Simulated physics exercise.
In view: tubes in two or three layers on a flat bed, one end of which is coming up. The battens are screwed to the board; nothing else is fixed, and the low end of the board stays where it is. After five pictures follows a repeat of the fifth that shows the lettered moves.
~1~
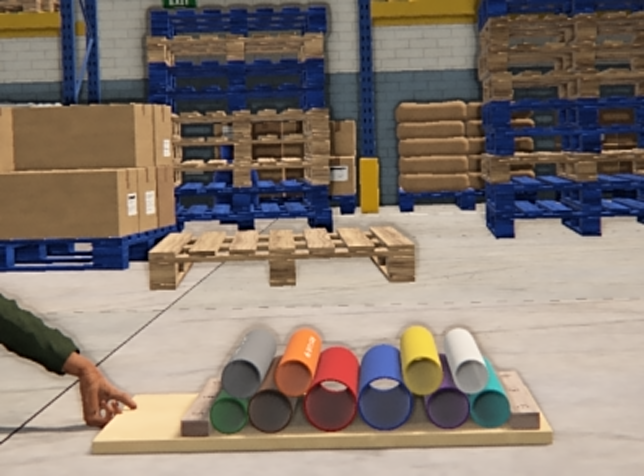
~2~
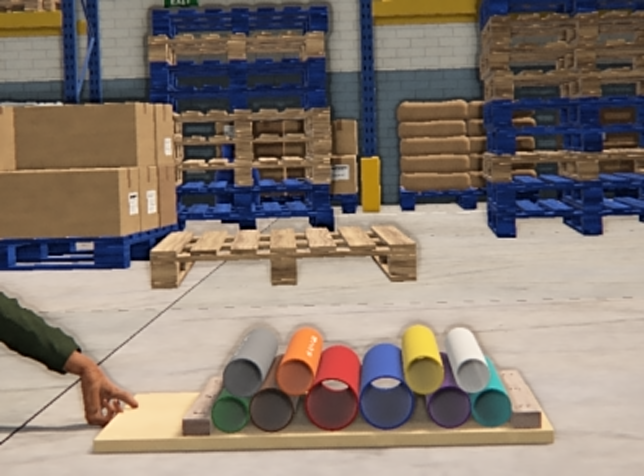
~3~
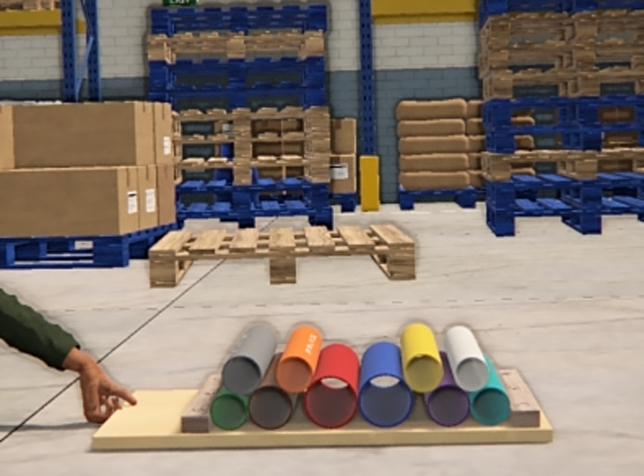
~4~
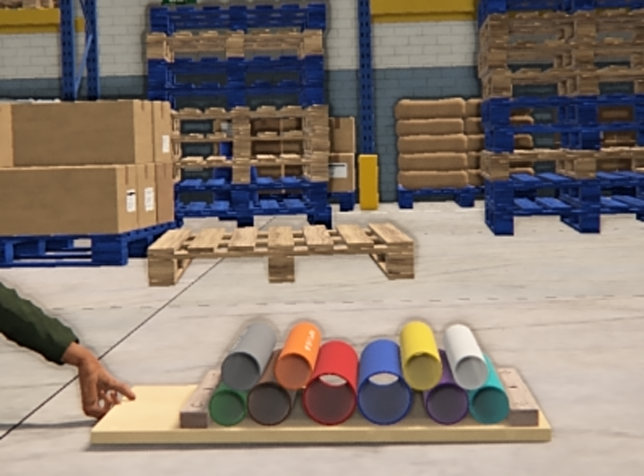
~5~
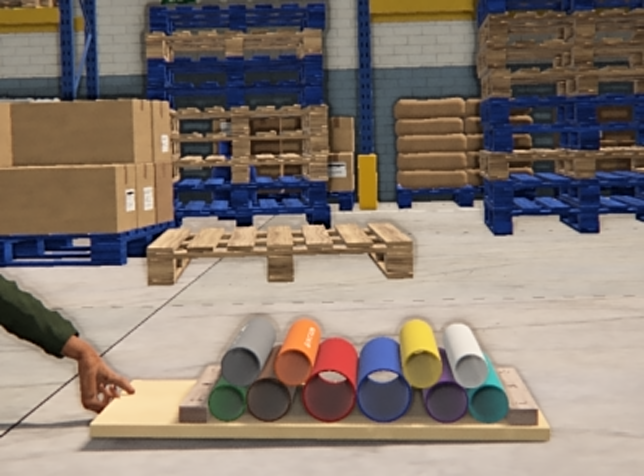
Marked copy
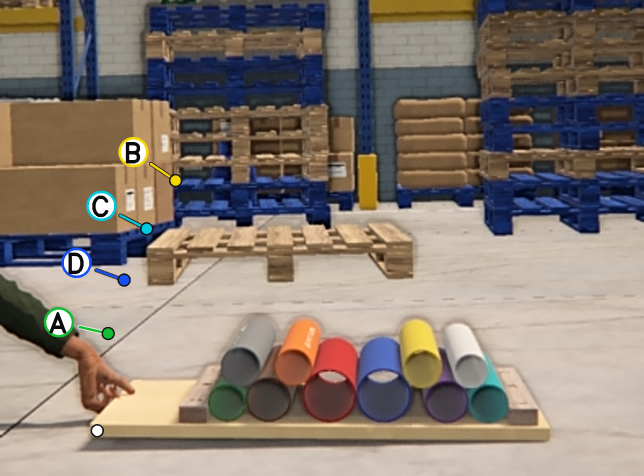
In a warehouse, a hand resting on the left end of a board stacked with coloured tubes, with almost no visible movement.
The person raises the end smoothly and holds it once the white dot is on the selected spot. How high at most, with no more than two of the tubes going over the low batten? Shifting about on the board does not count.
Mark B is as high as it can go.
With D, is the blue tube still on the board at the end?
Yes.
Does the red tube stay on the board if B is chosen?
Yes.
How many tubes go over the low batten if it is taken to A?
It comes to none.
On the marked copy, A at (108, 334); B at (176, 180); C at (146, 229); D at (124, 280); the white dot at (97, 431).
Taking B. A third of the way, board at 20°.
Two thirds of the way, board at 35°.
When it is over, board at 35°, two over the low batten (white, yellow).
As for the rest, A none over the low batten; C two over the low batten (white, yellow); D none over the low batten.
